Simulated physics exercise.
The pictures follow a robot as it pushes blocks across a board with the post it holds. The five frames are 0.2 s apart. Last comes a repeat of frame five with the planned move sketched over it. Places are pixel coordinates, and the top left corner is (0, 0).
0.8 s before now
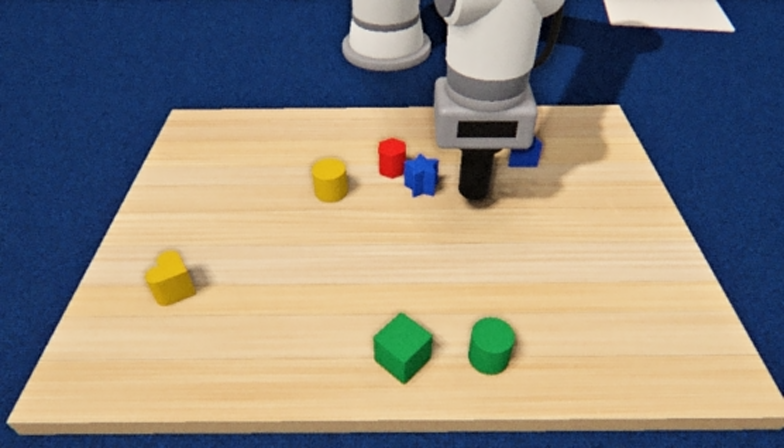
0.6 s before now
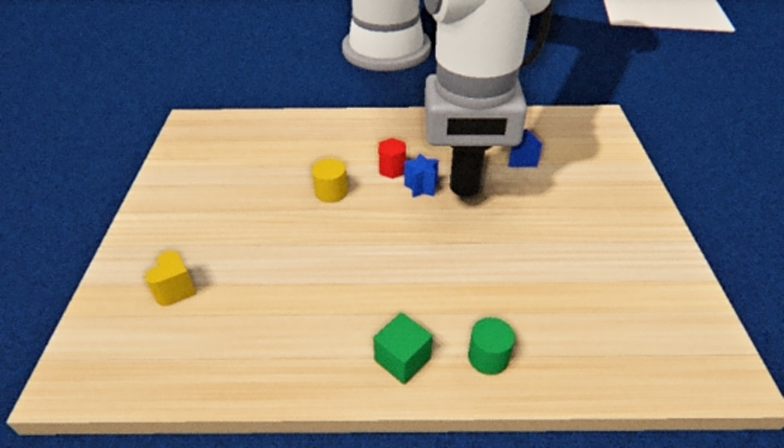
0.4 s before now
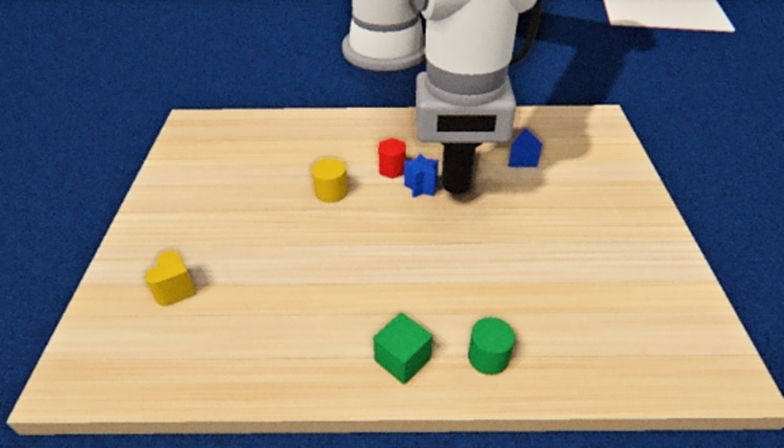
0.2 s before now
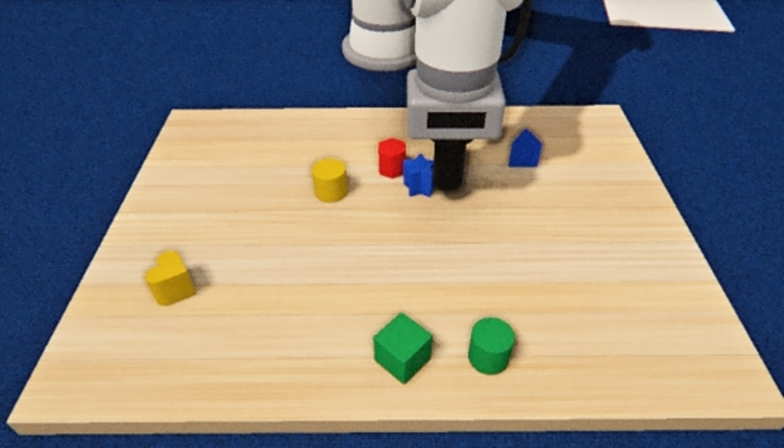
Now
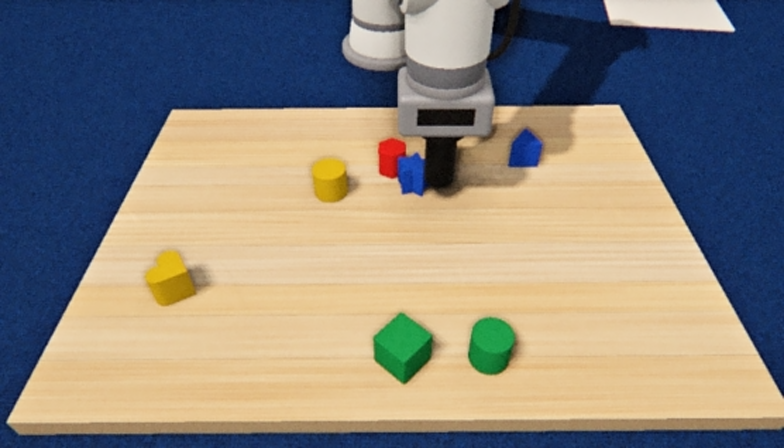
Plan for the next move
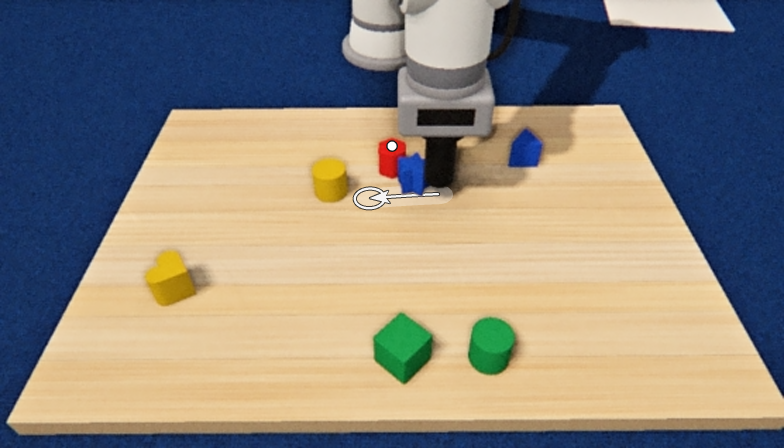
On a light wooden board over a blue surface, a robot arm holds a black post upright among small yellow, red, blue and green blocks. The arm moves the post slowly left until it meets the blue star-shaped block, then nudges that block slightly left, while the other blocks stay still.
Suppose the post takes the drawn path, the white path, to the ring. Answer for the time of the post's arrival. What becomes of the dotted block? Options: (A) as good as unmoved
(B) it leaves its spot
That would be B.
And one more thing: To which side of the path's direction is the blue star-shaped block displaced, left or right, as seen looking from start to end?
Measured against the direction from start to end, the blue star-shaped block shifts toward the right-hand side.
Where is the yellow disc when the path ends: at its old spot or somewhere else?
Stays put.
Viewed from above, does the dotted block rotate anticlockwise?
In short: No.
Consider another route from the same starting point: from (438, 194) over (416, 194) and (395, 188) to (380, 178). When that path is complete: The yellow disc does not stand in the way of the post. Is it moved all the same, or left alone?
Undisturbed, or as good as.
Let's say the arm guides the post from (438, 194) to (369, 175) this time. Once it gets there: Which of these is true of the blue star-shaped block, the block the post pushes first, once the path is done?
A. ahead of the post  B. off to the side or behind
The answer is A.
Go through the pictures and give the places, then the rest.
Post tip (473, 192); block tops, yellow disc (329, 168); red six-sided block (392, 146); blue star-shaped block (422, 164), in the first frame.
Post (465, 189); blocks unchanged, in the second frame.
Post (456, 186); blocks unchanged, in the third frame.
Post (447, 183); blocks unchanged, in the fourth frame.
Post (439, 180); yellow disc (329, 168); red six-sided block (392, 146); blue star-shaped block (415, 162), in the fifth frame.
Path on the board, from (438, 194) directly to (370, 198); the dot is on the red six-sided block.
The first path, step by step. Halfway along, post (404, 181); red six-sided block (384, 143), turned 30° clockwise; blue star-shaped block (386, 159), turned 20° clockwise.
At the end, post (369, 184); yellow disc in place; red six-sided block (382, 141), turned 45° clockwise; blue star-shaped block (368, 157), turned 60° clockwise.
